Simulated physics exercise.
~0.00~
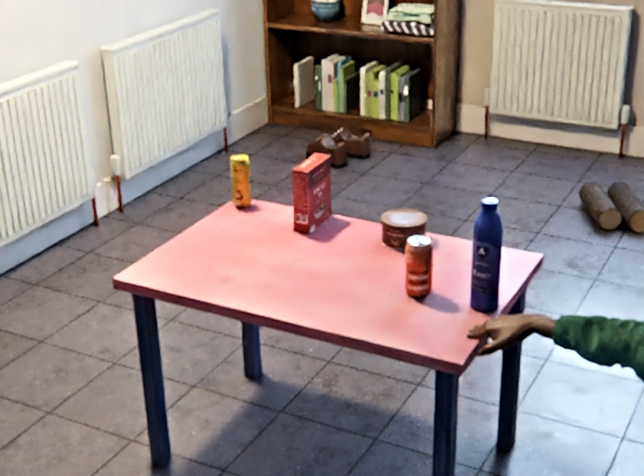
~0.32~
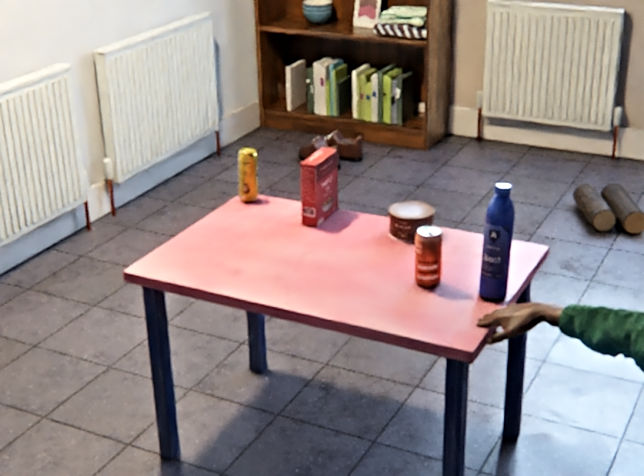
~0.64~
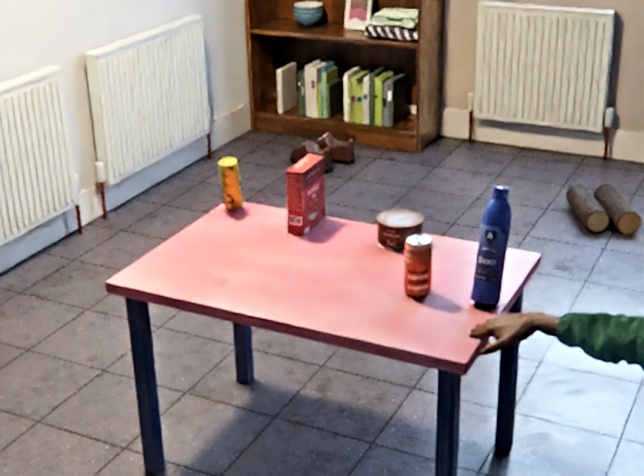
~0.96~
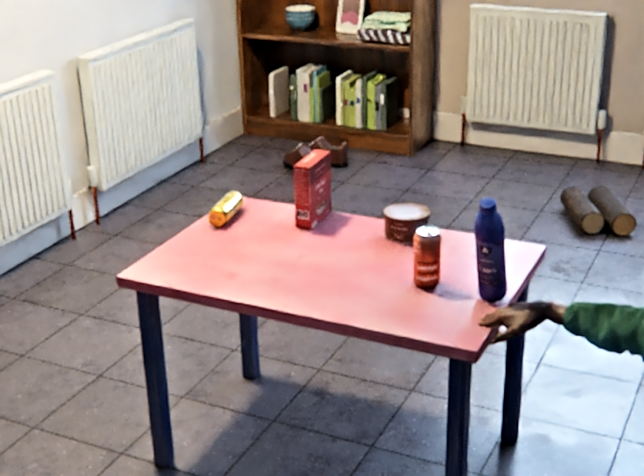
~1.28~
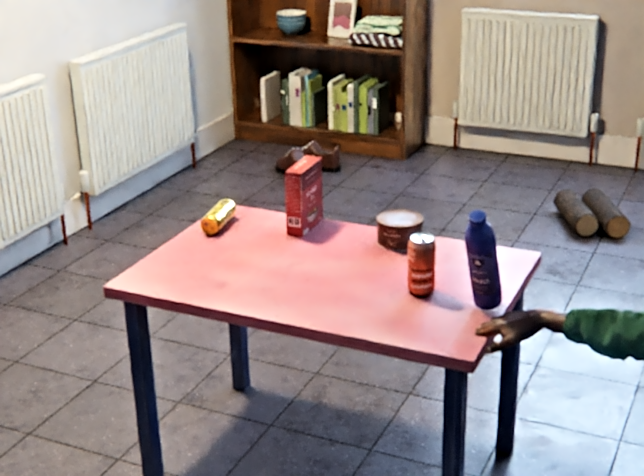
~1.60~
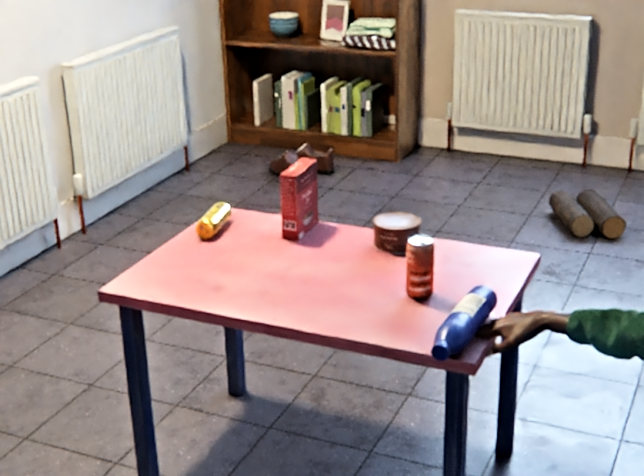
In a grey-tiled room with white radiators and a bookshelf, a small pink-topped table is seen from slightly above as the view drifts slightly sideways. A yellow can stands at the back left, a red packet near the back, and a brown tub, orange can and blue bottle towards the right, while a green-sleeved hand holds the right corner. The table shifts slightly back and forth, and the yellow can tips onto its side. The blue bottle leans, then topples towards the front edge. It ends lying by the hand, with the packet, tub and orange can still upright.
